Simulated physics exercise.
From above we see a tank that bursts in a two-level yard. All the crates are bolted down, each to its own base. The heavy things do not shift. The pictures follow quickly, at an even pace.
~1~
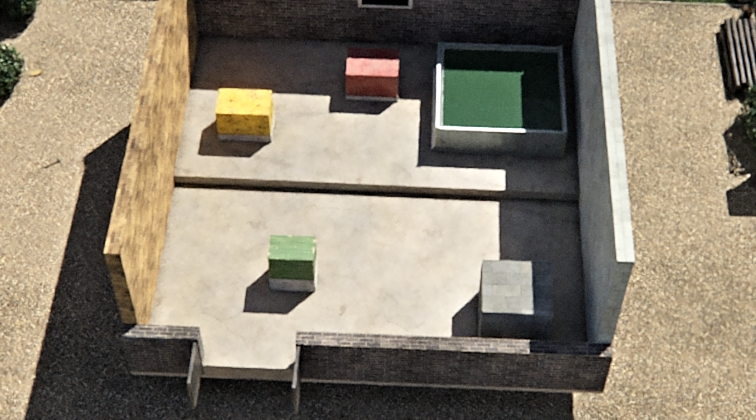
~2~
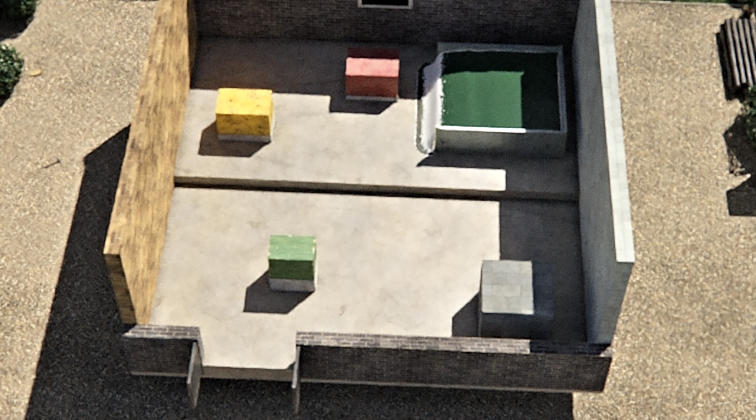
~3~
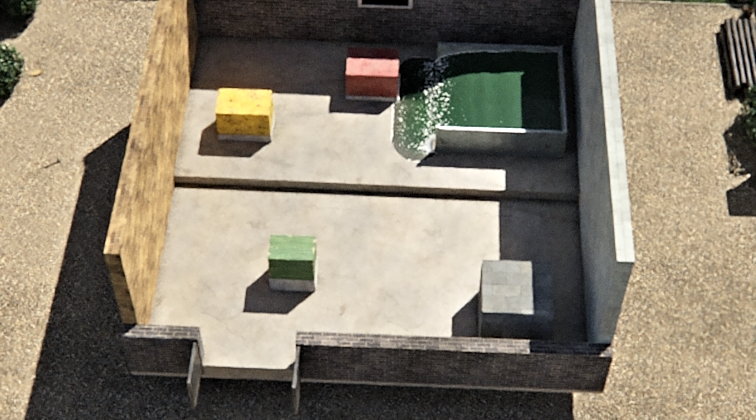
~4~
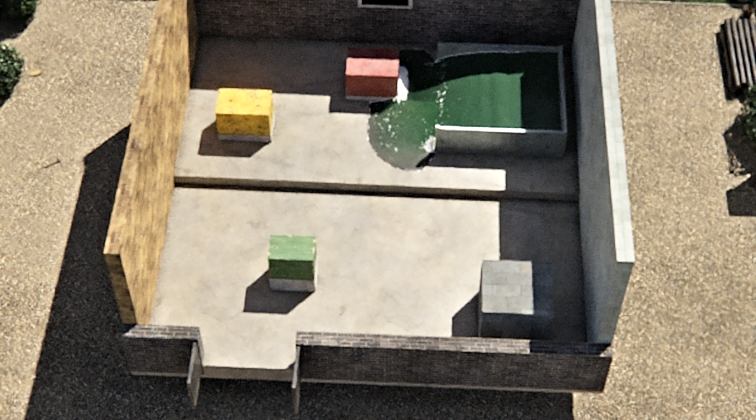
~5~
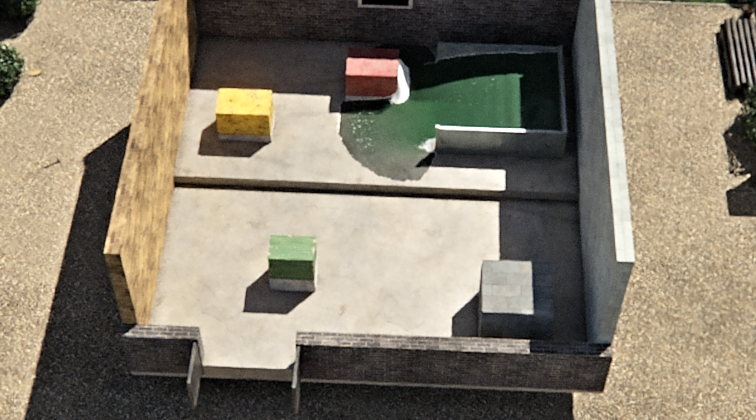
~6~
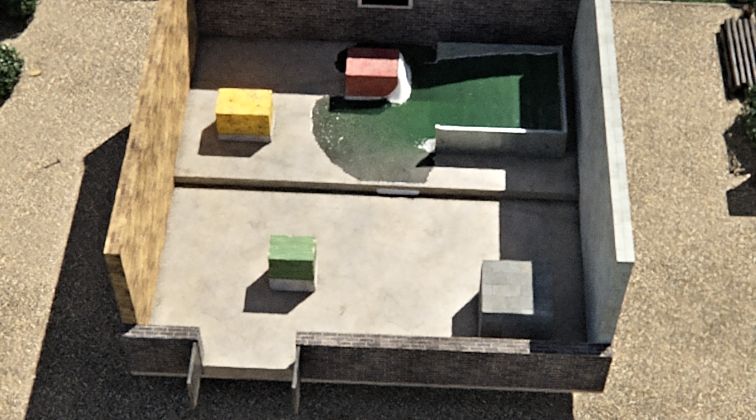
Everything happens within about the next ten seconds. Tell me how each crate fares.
One by one: The yellow crate is not above the water, the green crate stays above the water, the red crate is not above the water.
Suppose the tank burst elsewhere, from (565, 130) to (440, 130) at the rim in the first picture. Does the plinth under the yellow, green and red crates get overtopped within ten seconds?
In short: The yellow crate escapes it; the green crate remains dry; the red crate escapes it.
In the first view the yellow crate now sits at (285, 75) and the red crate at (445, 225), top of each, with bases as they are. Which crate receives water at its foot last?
Answer: The red-painted one.
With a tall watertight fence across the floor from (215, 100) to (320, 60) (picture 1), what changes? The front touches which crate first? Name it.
I'd go with the crate marked red.
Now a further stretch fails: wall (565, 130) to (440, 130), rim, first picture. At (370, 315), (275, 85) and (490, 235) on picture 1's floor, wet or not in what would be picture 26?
One by one, they turn out drenched, not soaked and drenched.
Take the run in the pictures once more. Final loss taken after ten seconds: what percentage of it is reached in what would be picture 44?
It comes to around 20 per cent.
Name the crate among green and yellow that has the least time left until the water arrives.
Answer: The one in yellow.
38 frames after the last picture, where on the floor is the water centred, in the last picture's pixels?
My guess is about (342, 170).
A moment on, water covers 25 % of the floor; the yellow crate water round its plinth, the green crate not reached, the red crate water round its plinth.
Next, water covers 45 % of the floor; the yellow crate water round its plinth, the green crate not reached, the red crate water round its plinth.
Then, water covers 60 % of the floor; the yellow crate water round its plinth, the green crate water round its plinth, the red crate water round its plinth.
Later, water covers 75 % of the floor; the yellow crate water round its plinth, the green crate water round its plinth, the red crate water round its plinth.
In the end, water covers 95 % of the floor; the yellow crate was topped, the green crate stayed above the water, the red crate was topped.
